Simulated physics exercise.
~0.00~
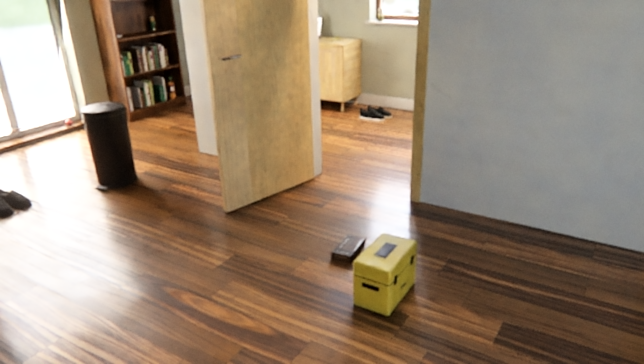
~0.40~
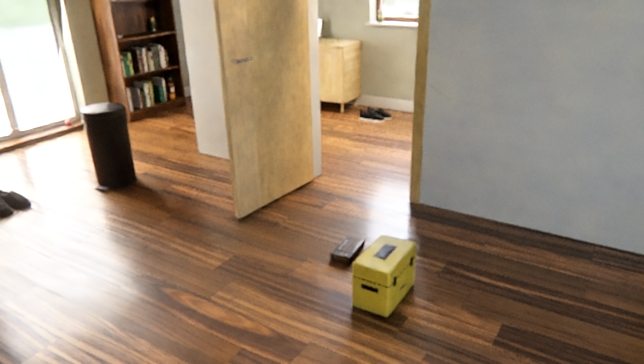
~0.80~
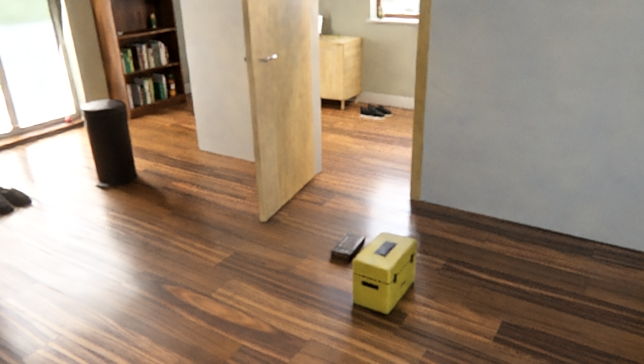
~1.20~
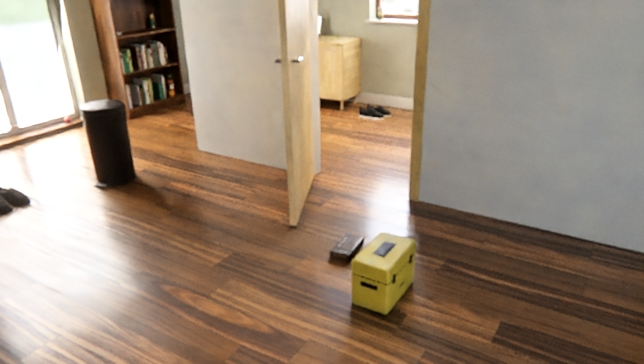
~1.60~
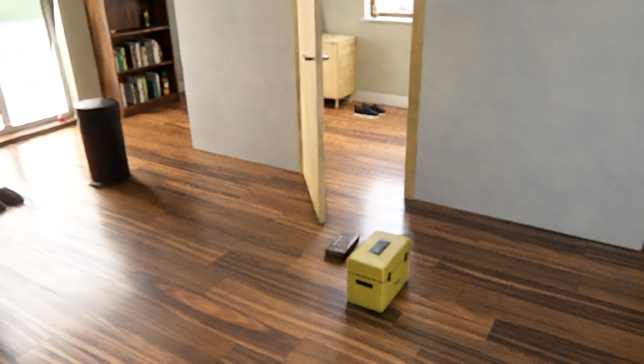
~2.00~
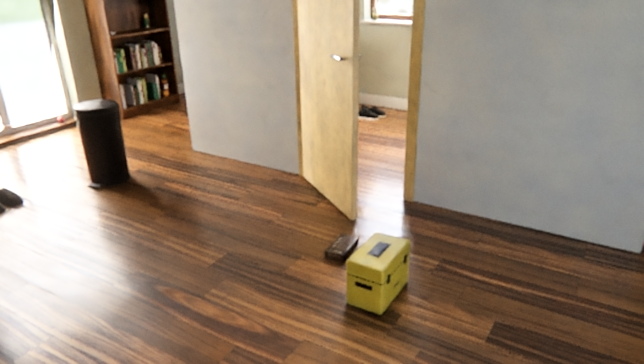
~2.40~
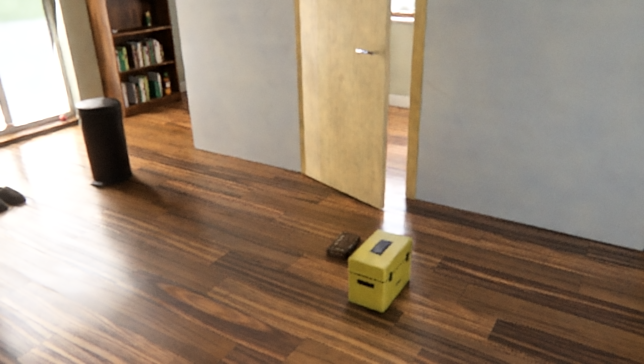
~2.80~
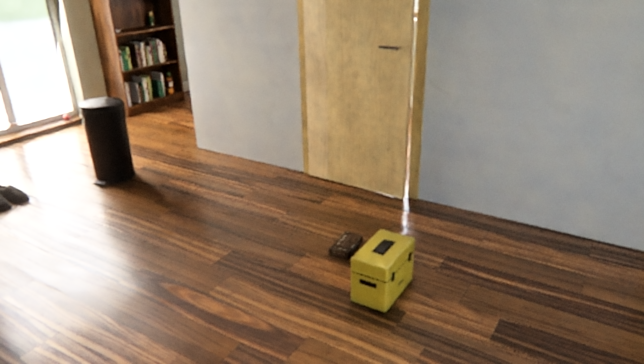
The clip opens on a room with a glossy dark wood floor, where a wooden door stands wide open, its free edge reaching out to the left. A yellow toolbox and a small brown packet sit on the floor in front of the doorway, with a bookcase and a black bin to the left. With nobody in view, the door swings steadily rightward as the camera sways slightly. It turns edge-on, then passes behind the packet and toolbox without disturbing either. The doorway narrows until the door reaches its frame, a thin bright line showing along its right edge.
